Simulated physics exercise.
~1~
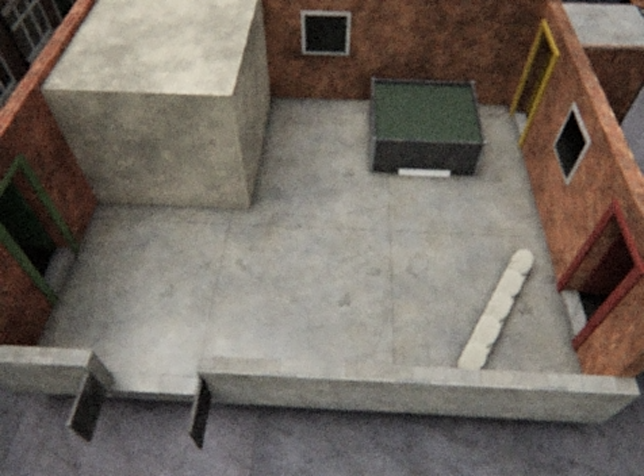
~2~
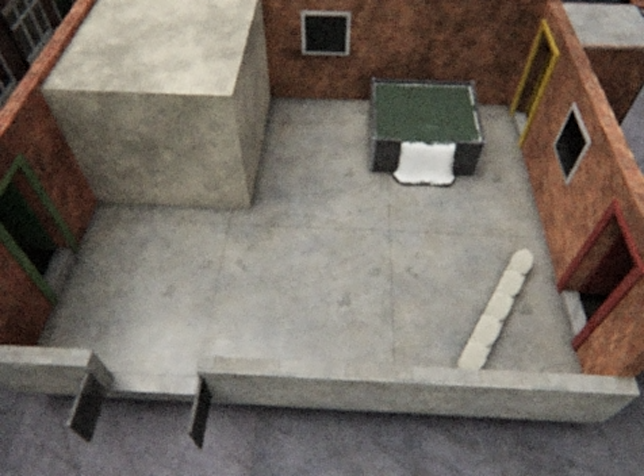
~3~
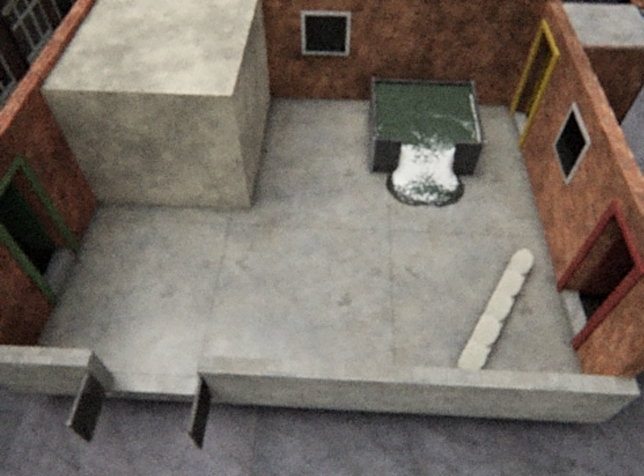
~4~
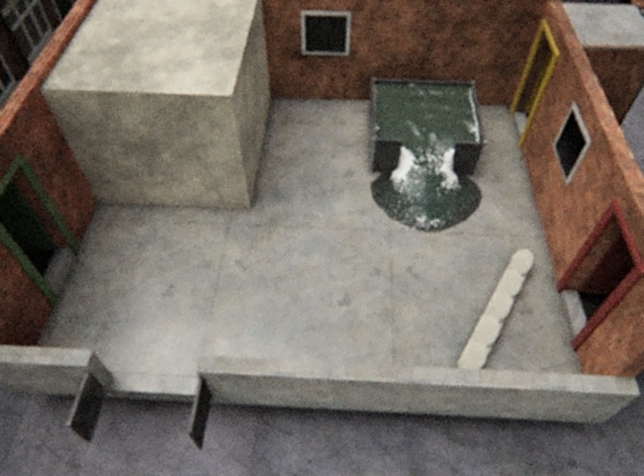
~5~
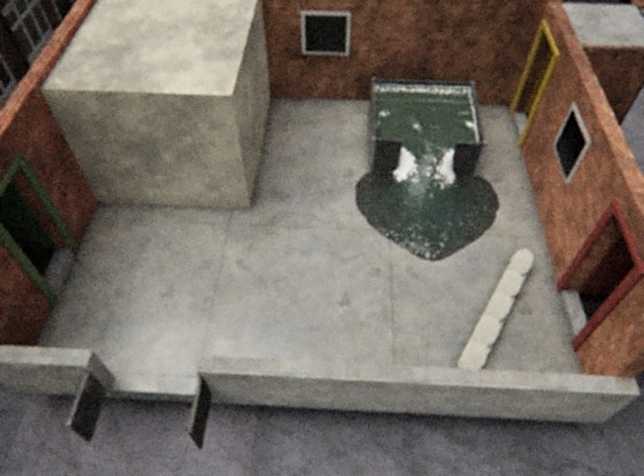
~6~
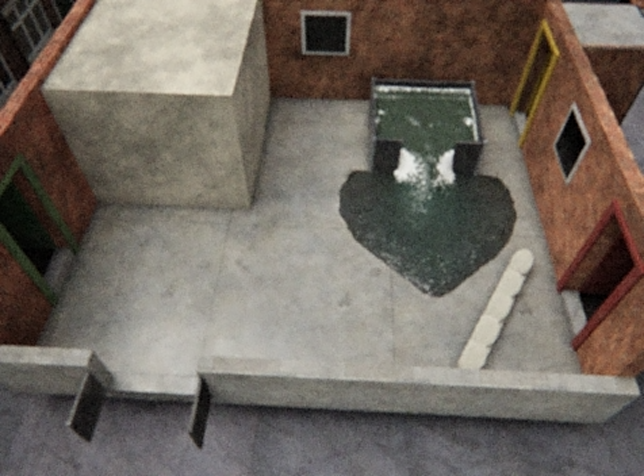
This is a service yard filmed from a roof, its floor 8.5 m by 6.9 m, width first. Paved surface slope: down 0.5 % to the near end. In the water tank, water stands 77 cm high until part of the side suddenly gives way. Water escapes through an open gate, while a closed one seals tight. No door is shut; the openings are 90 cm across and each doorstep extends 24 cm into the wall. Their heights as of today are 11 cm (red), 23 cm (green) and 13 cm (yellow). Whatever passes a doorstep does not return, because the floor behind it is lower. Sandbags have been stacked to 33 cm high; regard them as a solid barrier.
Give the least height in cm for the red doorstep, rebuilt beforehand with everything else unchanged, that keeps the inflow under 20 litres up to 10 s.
Close to 8.5 cm is just enough.
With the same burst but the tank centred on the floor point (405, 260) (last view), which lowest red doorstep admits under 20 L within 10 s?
A height near 7.5 cm.
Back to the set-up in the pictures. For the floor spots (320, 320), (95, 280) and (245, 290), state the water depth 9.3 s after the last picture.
Depth: About 6, 9, 7 cm.
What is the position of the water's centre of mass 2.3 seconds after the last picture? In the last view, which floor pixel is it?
The water's centre is at about (408, 229).
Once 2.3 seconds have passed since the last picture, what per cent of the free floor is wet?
Some 50 per cent of it.
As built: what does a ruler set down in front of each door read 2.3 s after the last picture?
Before red it's 4 cm, before green 0 cm, before yellow 0 cm.
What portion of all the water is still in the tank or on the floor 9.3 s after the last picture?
Close to 94 per cent is still present.
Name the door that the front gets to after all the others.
Yellow.
Then, 0.7 s after the last picture water covers 30 % of the floor, deepest (44 cm) near (421, 176); it has not reached the red door.
Then, 2.3 s after the last picture water covers 50 % of the floor, deepest (32 cm) near (417, 390); 4 cm at the red door, 0 litres in over its 11 cm doorstep.
Then, 9.3 s after the last picture water covers 85 % of the floor, deepest (14 cm) near (27, 370); 8 cm at the red door, 5 litres in over its 11 cm doorstep.
At the red door as built, the water peaked near 11 cm, 5.1 s after the last picture.
Run again over the same 10 s with other heights there, 33 litres in over 7 cm, 13 litres over 9.5 cm. The limit of 20 litres is kept from about 8.5 cm up.
